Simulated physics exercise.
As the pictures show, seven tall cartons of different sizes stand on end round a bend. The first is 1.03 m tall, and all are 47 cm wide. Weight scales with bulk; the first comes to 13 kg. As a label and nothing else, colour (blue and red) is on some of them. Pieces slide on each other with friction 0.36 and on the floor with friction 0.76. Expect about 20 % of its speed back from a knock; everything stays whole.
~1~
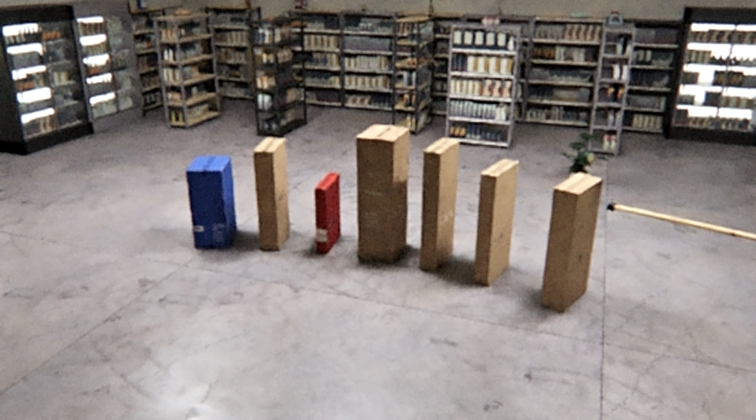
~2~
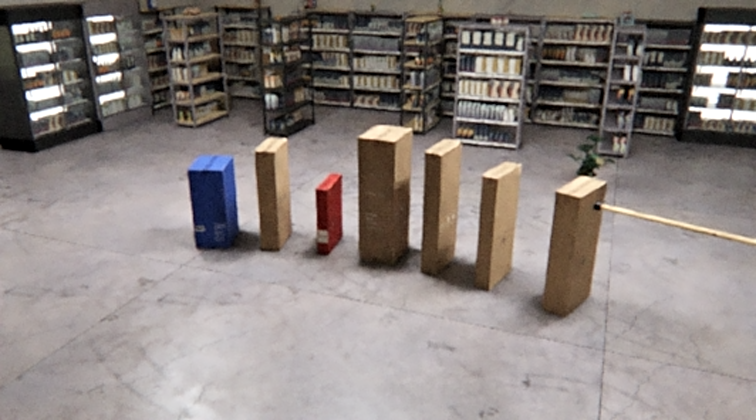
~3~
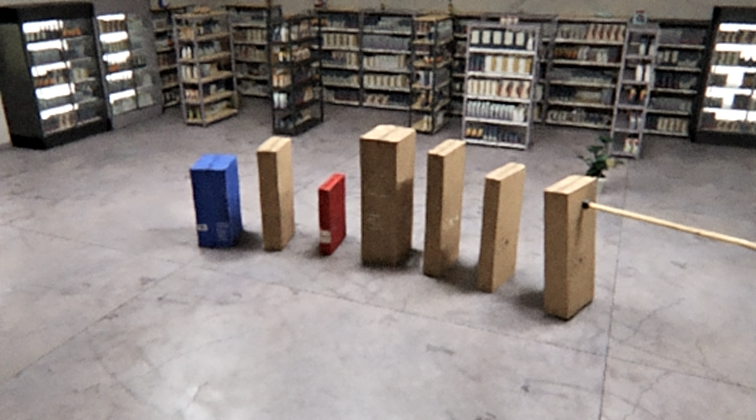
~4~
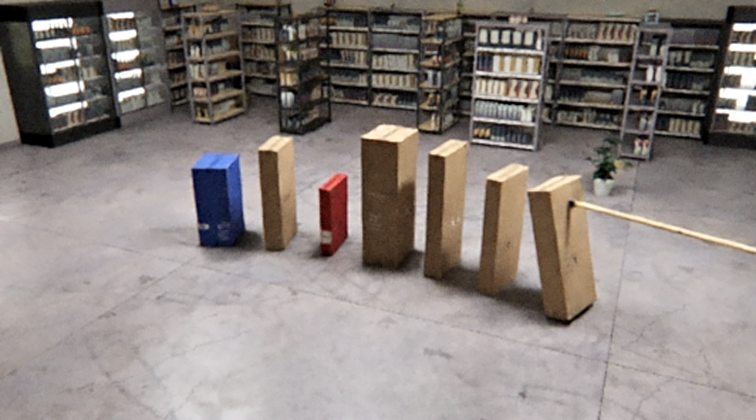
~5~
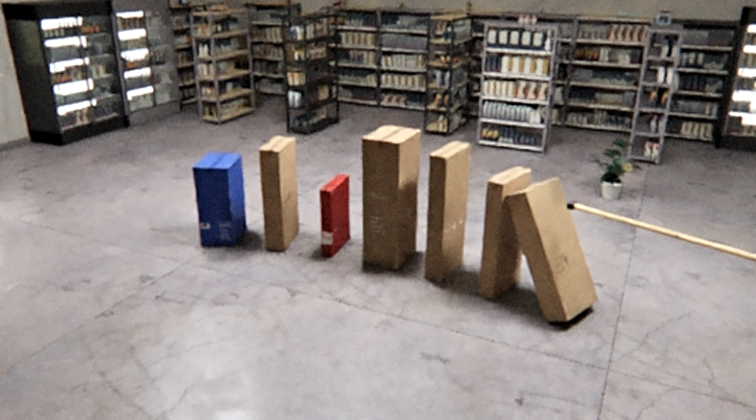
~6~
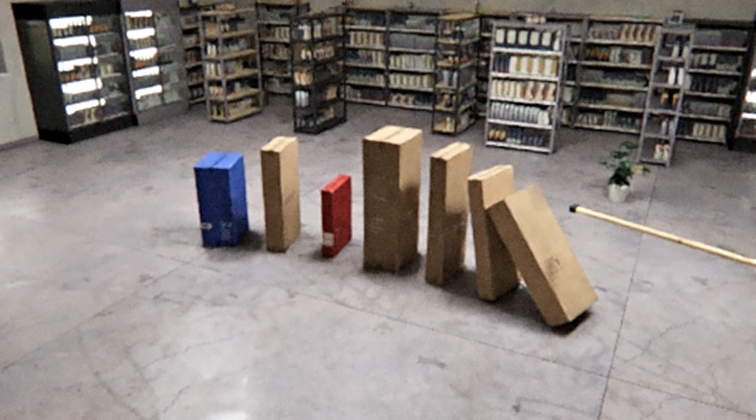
At first, seven upright cartons, one blue, one red and the rest brown, stand in a curved row on a concrete floor before stocked shelves as a pole nears the rightmost one. The pole pushes that carton, which tilts left, then leans against its neighbour, which tilts slightly too.
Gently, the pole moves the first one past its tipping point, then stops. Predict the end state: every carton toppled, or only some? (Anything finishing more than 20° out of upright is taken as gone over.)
Every one has toppled.
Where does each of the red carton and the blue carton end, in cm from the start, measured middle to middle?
Red ends up 40 cm away; blue ends up 60 cm away.
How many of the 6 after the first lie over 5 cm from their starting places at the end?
By my tally, the number that shifted is 6.
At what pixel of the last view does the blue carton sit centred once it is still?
It ends up centred close to (168, 219).
Then, 0.27 s past the last view, 1 of the 6 other cartons over.
Then, 0.99 s past the last view, 3 of the 6 other cartons over; red carton 5° from how it stood.
Then, 1.35 s past the last view, 5 of the 6 other cartons over; red carton 59° from how it stood.
Then, 1.77 s past the last view, 6 of the 6 other cartons over; red carton 73° from how it stood; blue carton 59° from how it stood.
In the end, 6 of the 6 other cartons over; blue carton lying flat; red carton 75° from how it stood. Not one is left standing. From the last view, middles, blue carton near (168, 219), red carton near (305, 230).
